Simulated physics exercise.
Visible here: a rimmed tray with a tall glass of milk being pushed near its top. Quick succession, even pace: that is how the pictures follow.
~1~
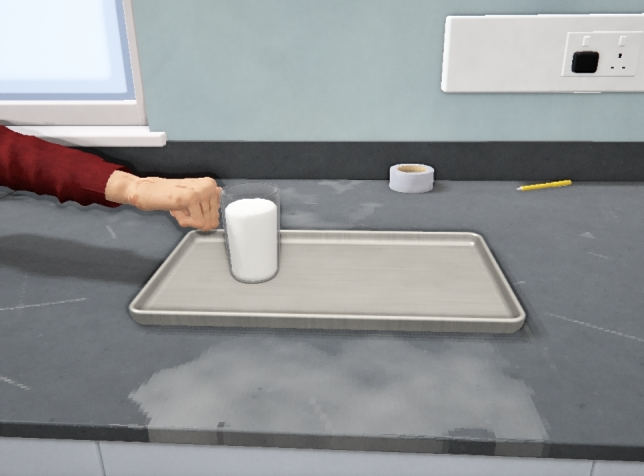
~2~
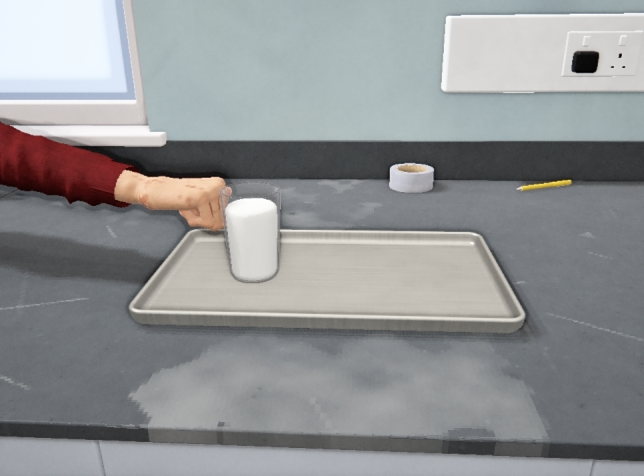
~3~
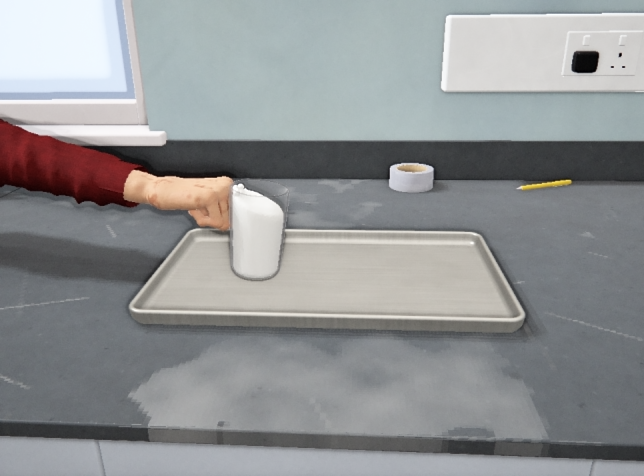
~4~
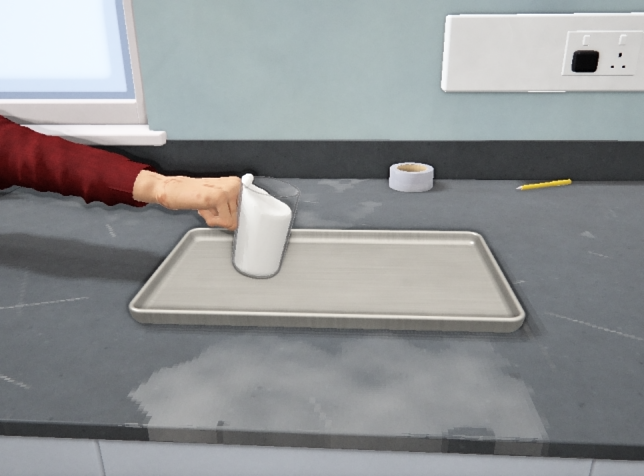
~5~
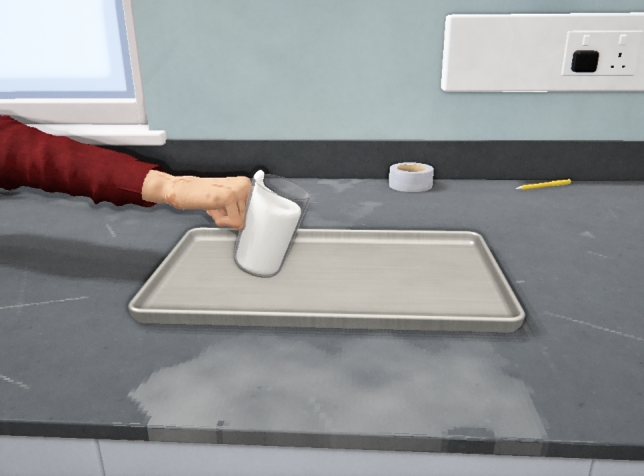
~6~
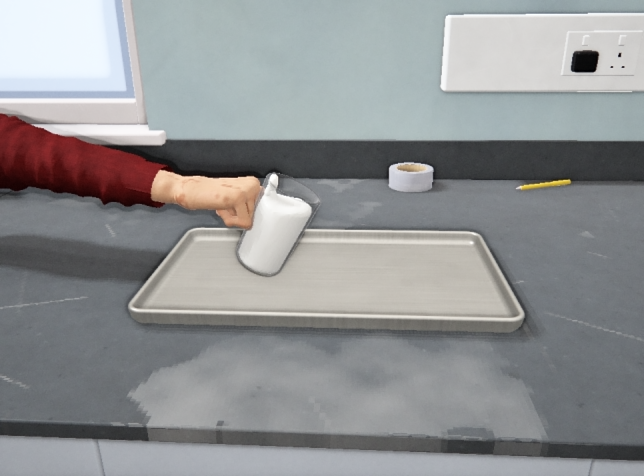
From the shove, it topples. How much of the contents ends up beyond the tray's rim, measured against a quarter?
Tray loses over a quarter.
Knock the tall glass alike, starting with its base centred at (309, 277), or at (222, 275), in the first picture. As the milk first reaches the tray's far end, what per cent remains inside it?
Around 70 per cent first, then around 40 per cent.
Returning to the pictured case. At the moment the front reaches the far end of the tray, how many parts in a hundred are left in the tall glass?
Near 55 in a hundred.
A moment on, the tall glass lies on its side and 92 per cent is in the glass, 0 on the tray and 8 above or beyond its rim.
Next, the tall glass lies on its side and 51 per cent is in the glass, 38 on the tray and 10 above or beyond its rim.
Then the tall glass lies on its side and 28 per cent is in the glass, 49 on the tray and 23 above or beyond its rim.
Later the tall glass lies on its side and 15 per cent is in the glass, 49 on the tray and 36 above or beyond its rim.
Finally, 64 per cent is held by tray and glass, 36 is off the tray.
